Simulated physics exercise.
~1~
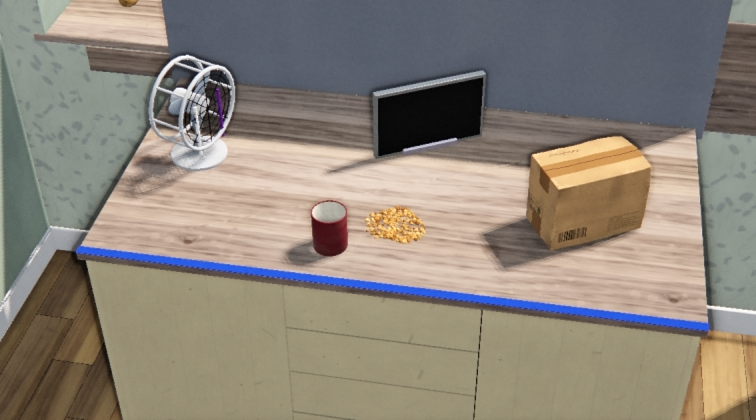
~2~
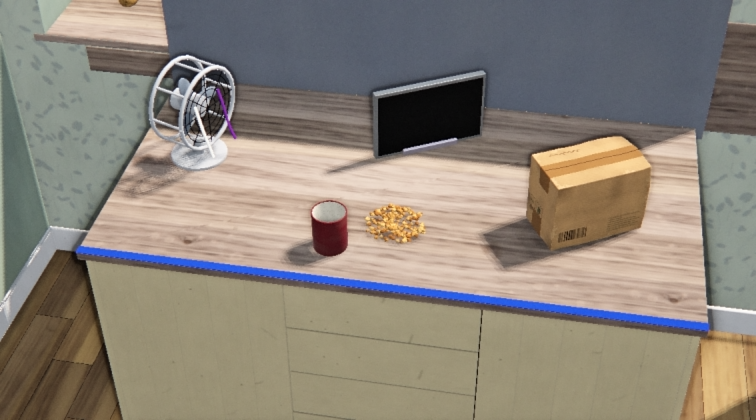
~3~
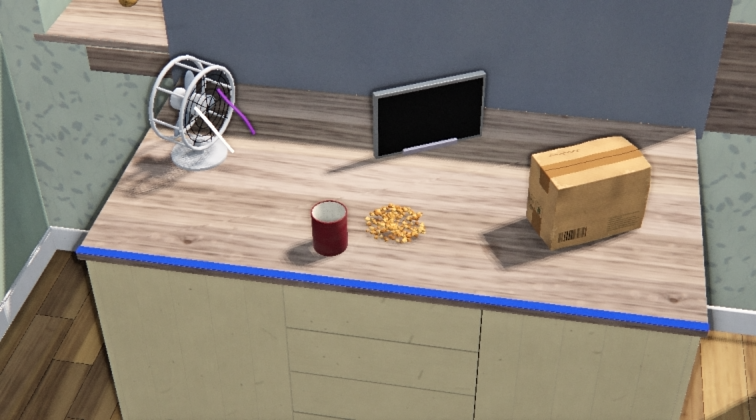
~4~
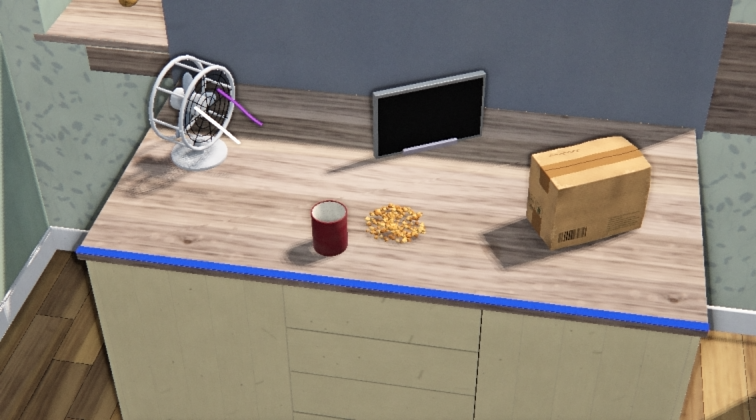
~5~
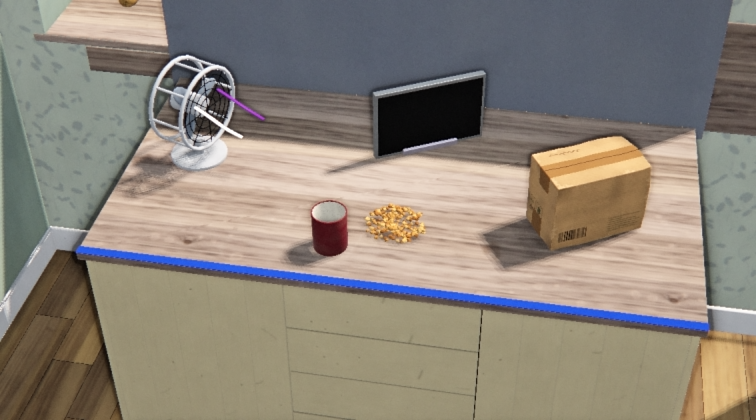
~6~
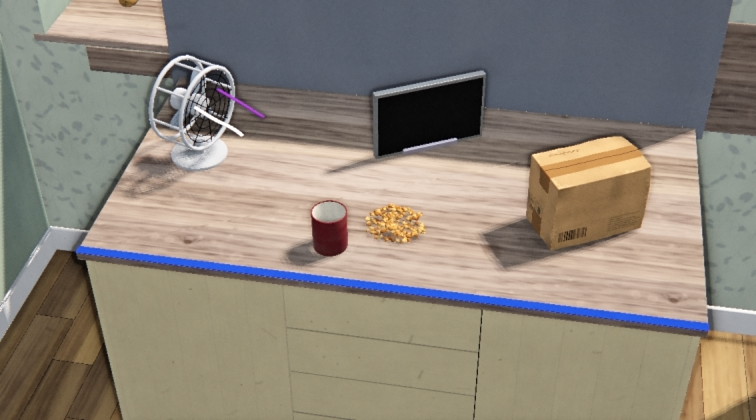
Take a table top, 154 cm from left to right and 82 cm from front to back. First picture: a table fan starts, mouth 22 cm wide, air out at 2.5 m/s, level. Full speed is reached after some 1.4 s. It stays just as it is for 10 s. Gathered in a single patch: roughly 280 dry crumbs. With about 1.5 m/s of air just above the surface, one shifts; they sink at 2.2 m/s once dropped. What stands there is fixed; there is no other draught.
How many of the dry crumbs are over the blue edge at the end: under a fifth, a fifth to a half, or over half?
The greater part.
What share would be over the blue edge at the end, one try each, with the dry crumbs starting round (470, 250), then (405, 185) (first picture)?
90 %, 0 %.
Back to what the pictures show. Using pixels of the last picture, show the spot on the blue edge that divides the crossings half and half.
I'd point to somewhere near (591, 317).
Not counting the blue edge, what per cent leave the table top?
That lands at some 0 %.
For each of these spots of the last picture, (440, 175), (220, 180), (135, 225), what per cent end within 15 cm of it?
I would say some 0 %, 0 % and 0 % respectively.
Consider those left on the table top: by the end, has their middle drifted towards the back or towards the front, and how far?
So it moved toward the front edge, something like 5 centimetres.
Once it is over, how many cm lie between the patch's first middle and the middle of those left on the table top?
Distance: Approx. 20 cm.
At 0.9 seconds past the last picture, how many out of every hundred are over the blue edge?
About 0 %.
Then, 0.9 s after the last picture, 0 % are over the blue edge; the middle of those still in play is near (422, 233); 1 % have settled or left.
Then, 2.1 s after the last picture, 15 % are over the blue edge; the middle of those still in play is near (445, 246); 10 % have settled or left.
Then, 4.4 s after the last picture, 56 % are over the blue edge; the middle of those still in play is near (468, 250); 55 % have settled or left.
Then, 8.9 s after the last picture, at the end, 70 % are over the blue edge; the middle of those still in play is near (467, 254).
